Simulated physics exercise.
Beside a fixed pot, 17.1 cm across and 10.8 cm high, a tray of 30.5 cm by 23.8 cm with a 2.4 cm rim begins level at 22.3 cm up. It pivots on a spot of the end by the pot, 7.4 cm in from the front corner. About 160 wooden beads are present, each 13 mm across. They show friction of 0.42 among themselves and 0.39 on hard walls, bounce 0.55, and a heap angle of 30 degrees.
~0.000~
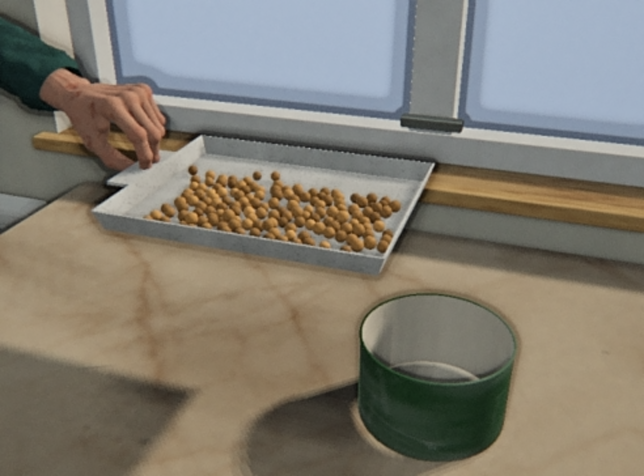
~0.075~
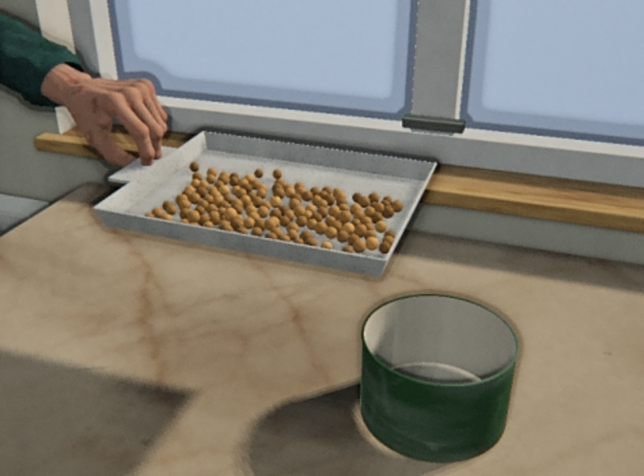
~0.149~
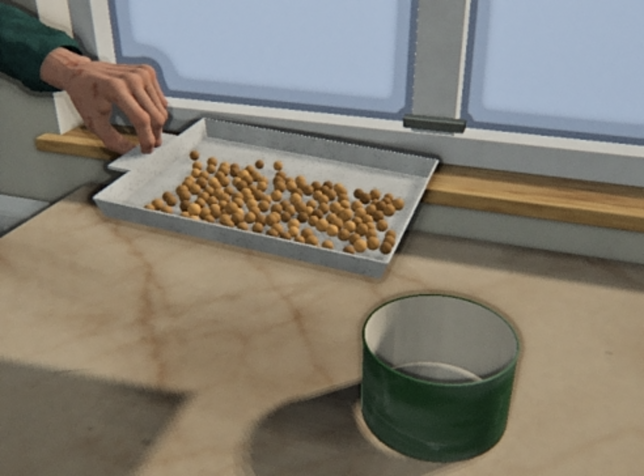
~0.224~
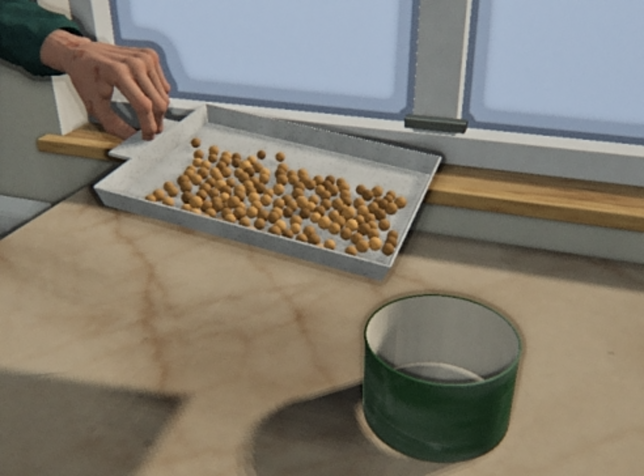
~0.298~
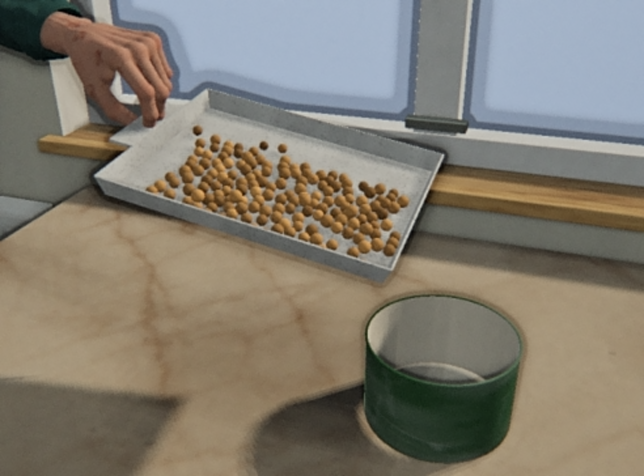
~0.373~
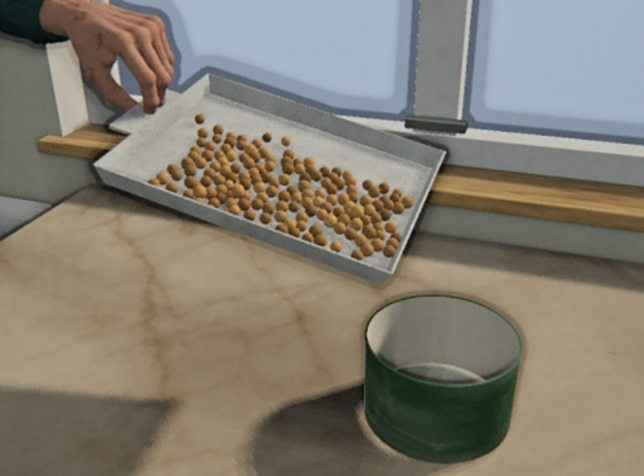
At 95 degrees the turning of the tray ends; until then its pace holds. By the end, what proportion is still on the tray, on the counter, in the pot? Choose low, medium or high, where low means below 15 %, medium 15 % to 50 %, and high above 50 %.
Shares - tray: Low, counter: High, pot: Medium.
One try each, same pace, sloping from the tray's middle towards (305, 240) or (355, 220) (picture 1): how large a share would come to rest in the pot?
Near 15 and 70 percent, in that order.
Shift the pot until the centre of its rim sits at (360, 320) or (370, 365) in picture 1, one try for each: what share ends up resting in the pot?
First try around 0 %, second around 90 %.
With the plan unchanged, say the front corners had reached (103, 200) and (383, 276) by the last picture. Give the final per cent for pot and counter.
Pot: 10, counter: 90.
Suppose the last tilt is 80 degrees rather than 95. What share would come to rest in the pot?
Estimated share: About 40 %.
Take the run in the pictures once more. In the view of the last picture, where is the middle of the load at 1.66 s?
Near (387, 256).
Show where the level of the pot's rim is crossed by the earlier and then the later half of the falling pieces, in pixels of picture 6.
(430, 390) or so first, later (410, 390).
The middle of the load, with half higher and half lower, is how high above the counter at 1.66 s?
Roughly 24 cm above the counter.
After 1.14 s, tilt 52 degrees; the tray holds 100 %, the pot 0 %.
After 1.66 s, tilt 77 degrees; the tray holds 80 %, the pot 0 %.
Then, at 2.24 s, tilt 95 degrees; the tray holds 0 %, the pot 40 %.
In the end, at 3.0 s, tray 0 %, counter 60 %, pot 40 %.
